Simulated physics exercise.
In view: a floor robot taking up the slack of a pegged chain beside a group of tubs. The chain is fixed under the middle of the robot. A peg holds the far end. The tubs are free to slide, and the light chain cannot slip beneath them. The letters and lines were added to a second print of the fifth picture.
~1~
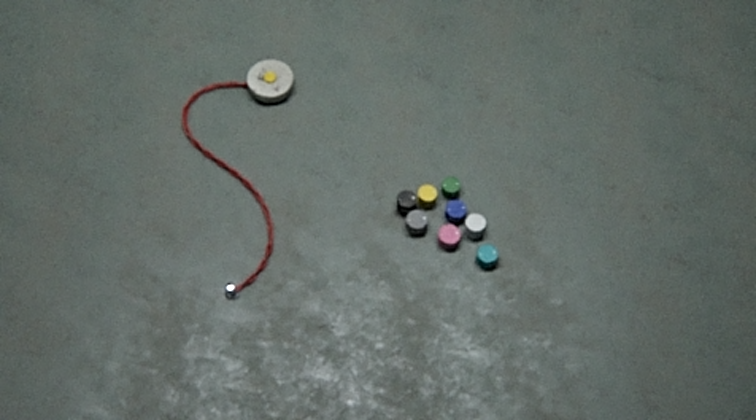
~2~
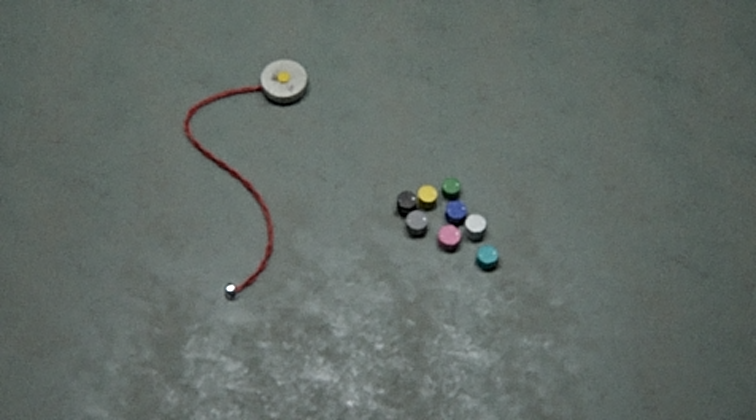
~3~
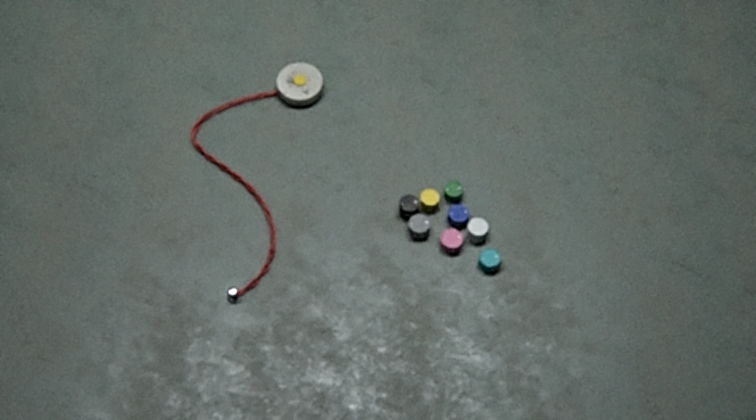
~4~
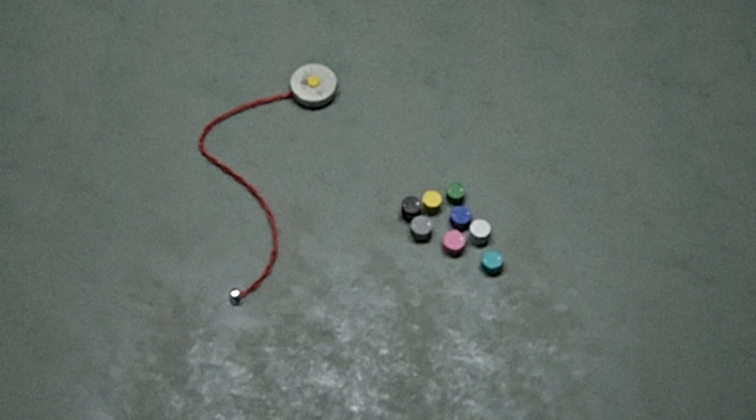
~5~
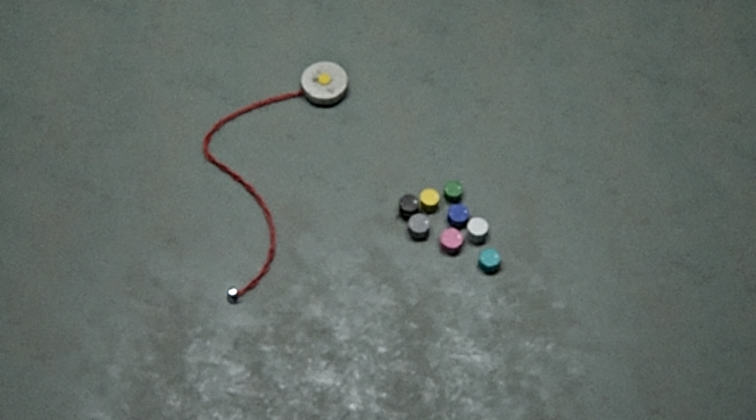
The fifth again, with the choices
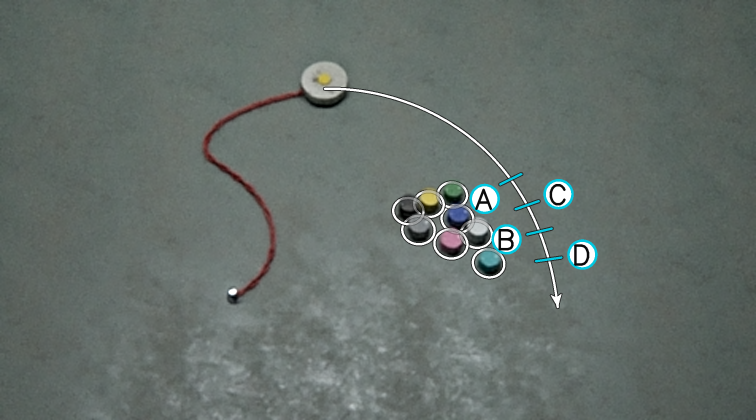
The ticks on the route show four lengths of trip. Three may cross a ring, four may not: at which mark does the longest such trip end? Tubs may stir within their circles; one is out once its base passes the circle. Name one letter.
Mark D.
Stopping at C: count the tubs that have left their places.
The count is none.
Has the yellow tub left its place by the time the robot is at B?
By then, no.
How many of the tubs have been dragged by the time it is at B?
By then, none.
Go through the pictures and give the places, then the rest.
The first picture shows turquoise tub (487, 257); blue tub (456, 212); pink tub (449, 237).
The second picture shows robot (284, 82); green tub (451, 189).
The third picture shows robot (300, 85); grey tub (419, 227).
The fourth picture shows robot (314, 86); peg (236, 295).
The fifth picture shows robot (325, 84); turquoise tub (489, 260); blue tub (458, 216); pink tub (451, 241).
On the copy, A at (511, 179); B at (539, 232); C at (527, 205); D at (549, 259); the route from (325, 89) via (486, 151) to (558, 307).
On D. First, robot (429, 107).
Then, robot (511, 173).
Finally, robot (550, 255); blue tub (459, 219); green tub (451, 202); one over the rings.
By contrast, A is within the limit but short; B is within the limit but short; C is within the limit but short.
